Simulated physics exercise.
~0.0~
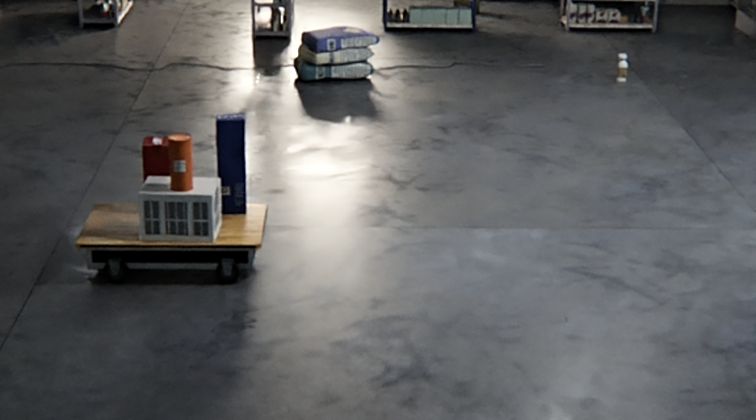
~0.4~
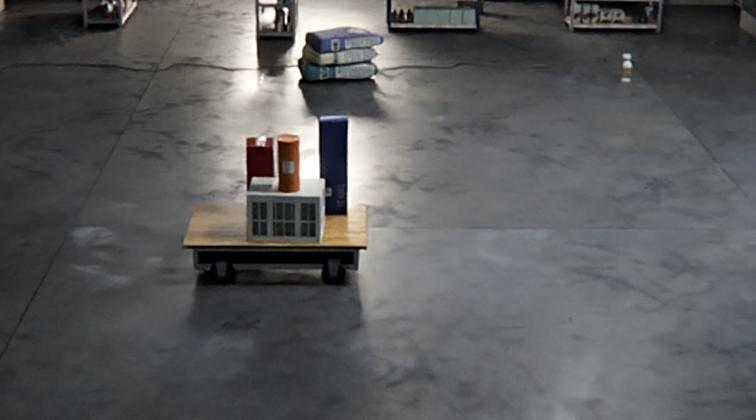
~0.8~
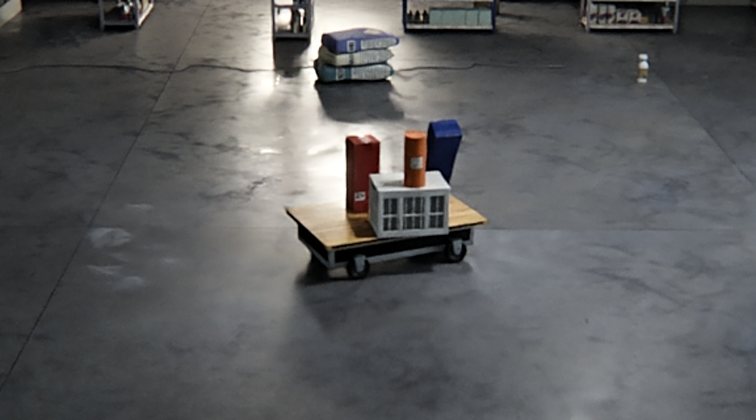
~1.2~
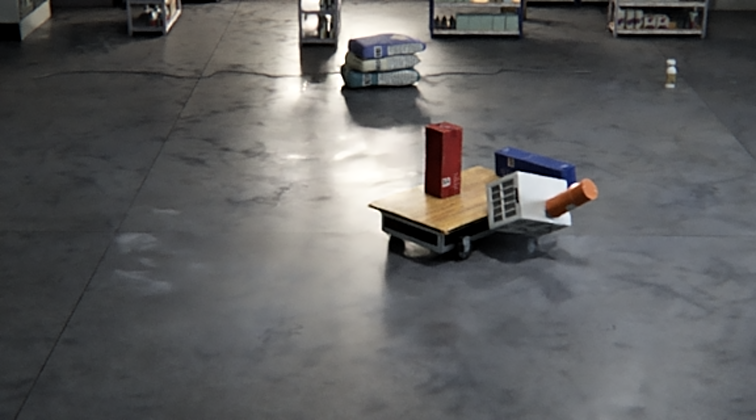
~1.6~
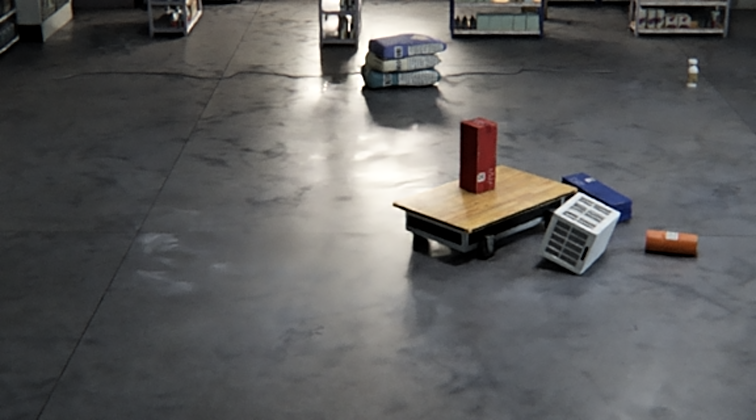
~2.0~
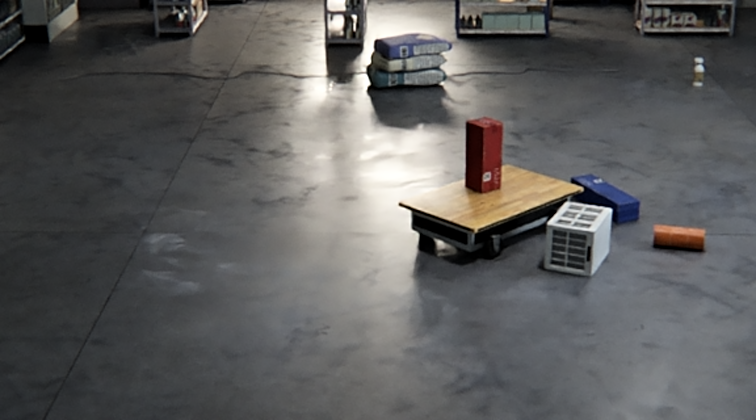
In the video, a flat cart carrying a red box, an orange canister, a blue box and a white crate rolls right, then turns and stops as the blue box, crate and canister tumble onto the floor, leaving only the red box upright on the cart.
